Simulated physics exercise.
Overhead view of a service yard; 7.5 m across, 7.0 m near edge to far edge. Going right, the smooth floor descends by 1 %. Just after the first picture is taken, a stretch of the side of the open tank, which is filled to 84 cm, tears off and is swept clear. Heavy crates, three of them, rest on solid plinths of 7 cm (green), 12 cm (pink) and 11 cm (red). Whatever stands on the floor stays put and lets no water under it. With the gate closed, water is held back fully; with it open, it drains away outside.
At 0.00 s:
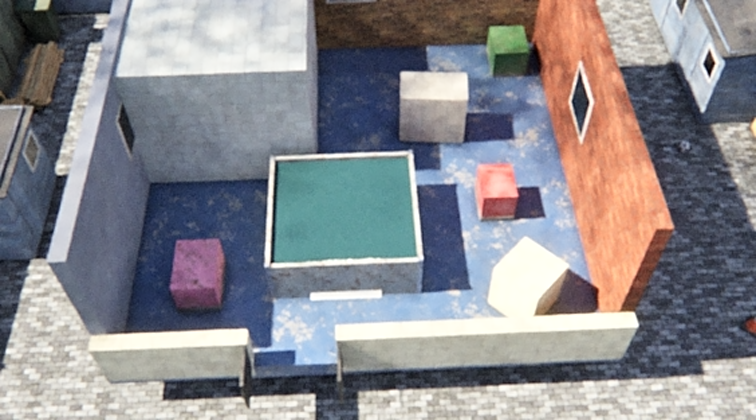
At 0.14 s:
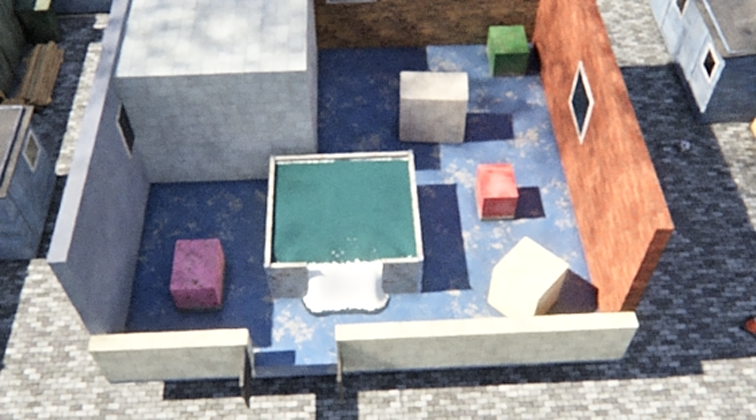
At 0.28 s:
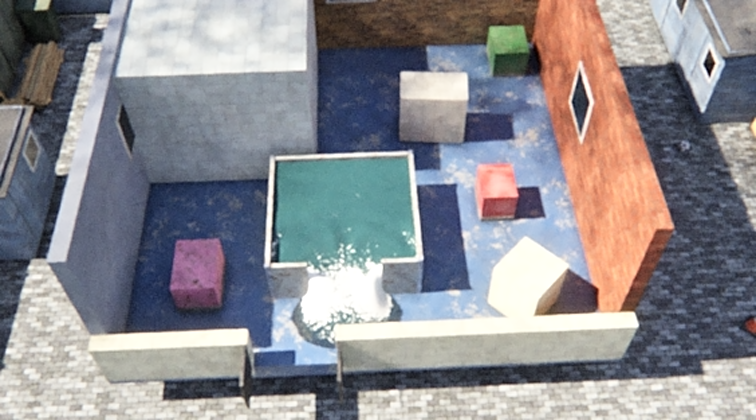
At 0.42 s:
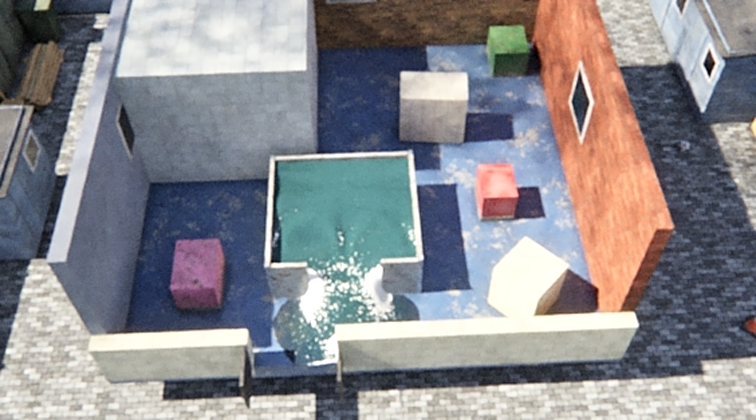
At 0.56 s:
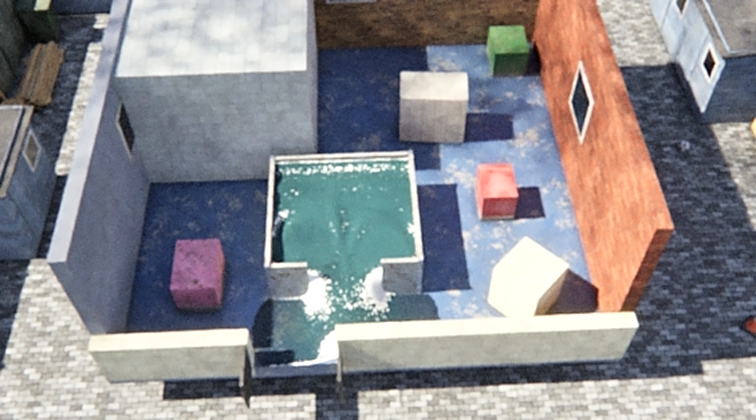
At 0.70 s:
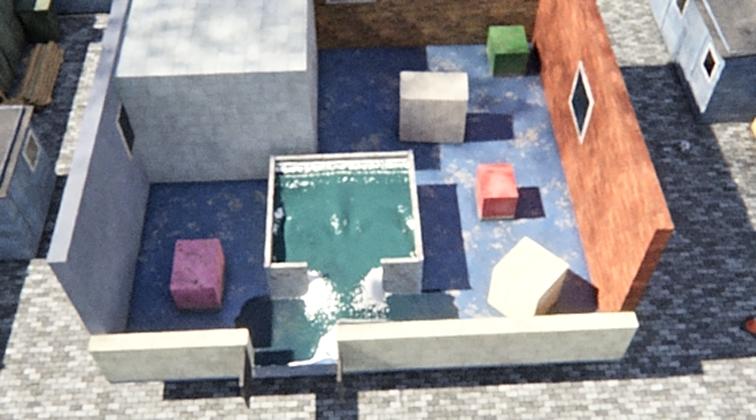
In a walled yard, an open tank's front side breaks and water pours across the floor.
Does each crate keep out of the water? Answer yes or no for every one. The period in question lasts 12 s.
Green crate: No, the water touches it. Pink crate: Yes, it keeps out of it. Red crate: No, the water touches it.
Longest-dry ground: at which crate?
That would be the green one.
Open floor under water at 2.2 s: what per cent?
30 %.
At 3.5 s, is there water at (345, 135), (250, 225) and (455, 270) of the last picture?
Going through the three points: Not yet touched, then not yet touched, then awash.
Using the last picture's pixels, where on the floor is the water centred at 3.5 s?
Centre: Approx. (380, 261) px.
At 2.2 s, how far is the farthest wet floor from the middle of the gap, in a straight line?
Roughly 4.4 m.
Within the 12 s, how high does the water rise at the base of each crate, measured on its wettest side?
Max (cm) - green: 15; pink: 8; red: 22.
After 1.4 s water covers 15 % of the floor and is deepest (62 cm) near (355, 348); green plinth not reached, pink plinth reached, red plinth not reached.
After 2.2 s water covers 30 % of the floor and is deepest (48 cm) near (355, 348); green plinth not reached, pink plinth reached, red plinth reached.
After 3.5 s water covers 45 % of the floor and is deepest (38 cm) near (355, 338); green plinth not reached, pink plinth reached, red plinth reached.
After 7.0 s water covers 85 % of the floor and is deepest (20 cm) near (355, 348); green plinth reached, pink plinth reached, red plinth reached.
After 12.0 s water covers 100 % of the floor and is deepest (12 cm) near (597, 338); highest at the green plinth 15 cm, highest at the pink plinth 8 cm, highest at the red plinth 22 cm.
